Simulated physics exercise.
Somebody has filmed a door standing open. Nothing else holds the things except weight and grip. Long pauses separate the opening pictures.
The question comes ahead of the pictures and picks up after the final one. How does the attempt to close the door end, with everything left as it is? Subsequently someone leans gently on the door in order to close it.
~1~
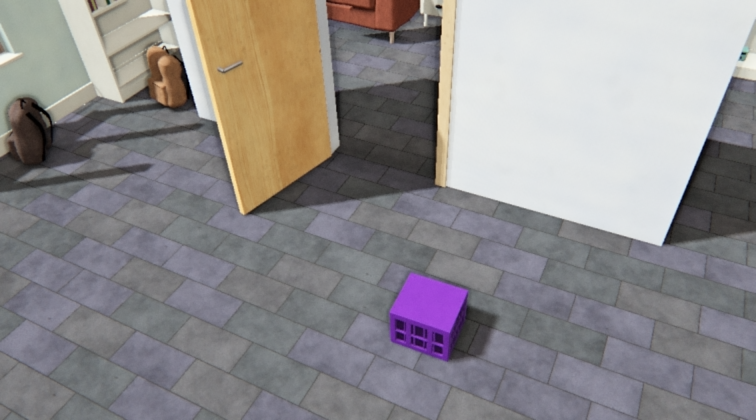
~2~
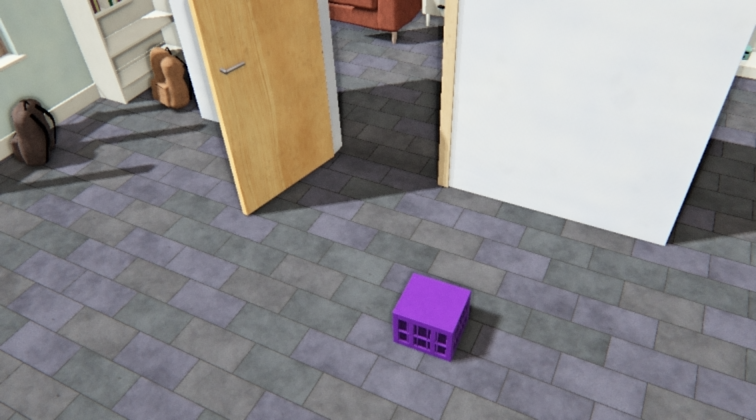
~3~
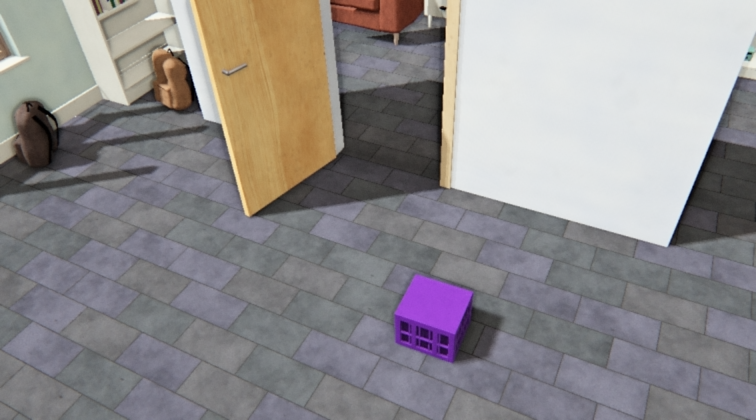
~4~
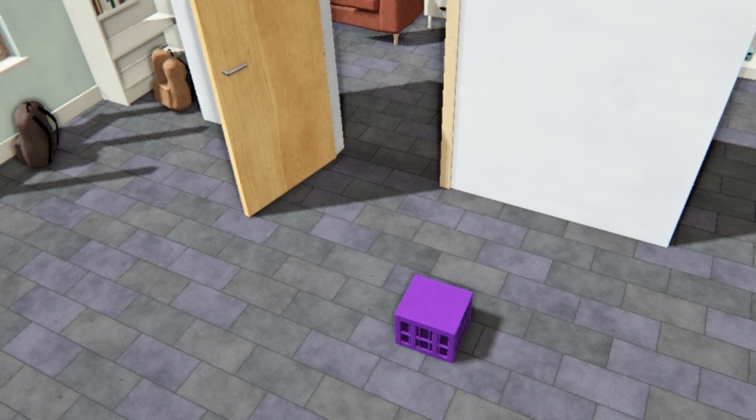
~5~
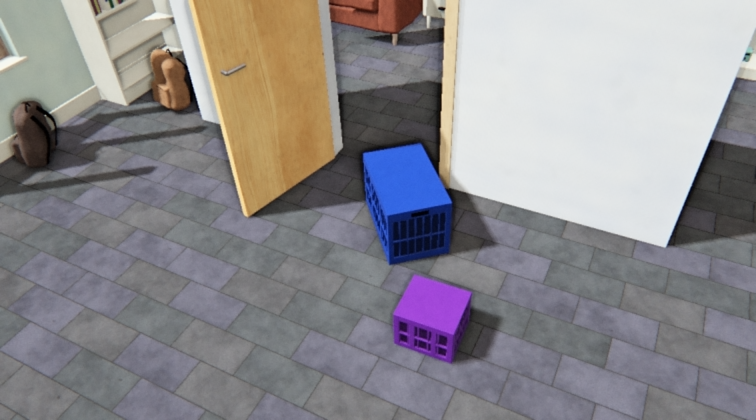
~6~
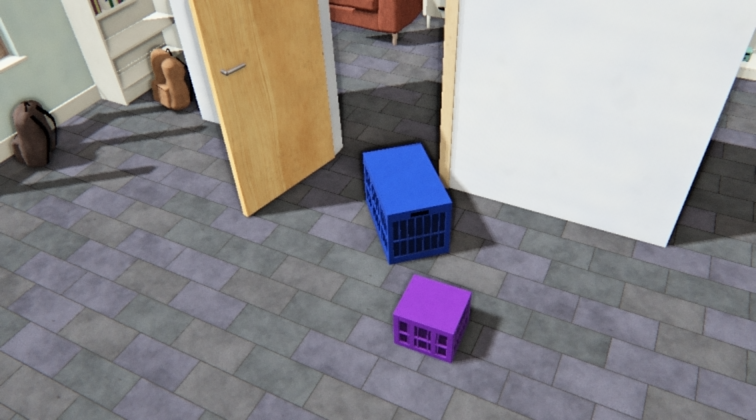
The door ends up caught partway.
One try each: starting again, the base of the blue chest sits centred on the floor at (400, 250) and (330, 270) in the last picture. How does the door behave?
On the first go it doesn't make it all the way, and on the second it makes it all the way.
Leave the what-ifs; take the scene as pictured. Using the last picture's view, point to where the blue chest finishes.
Pretty much around (412, 201), I'd say.
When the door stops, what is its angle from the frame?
Some 40° open.
Then, 0.70 s on from there, door 92° open.
Then, 1.20 s on from there, door 73° open.
Then, 1.60 s on from there, door 56° open.
Then, 1.90 s on from there, door 42° open.
In the end, door 39° open; both unmoved. At the end, from the last picture's camera, blue chest near (412, 201).
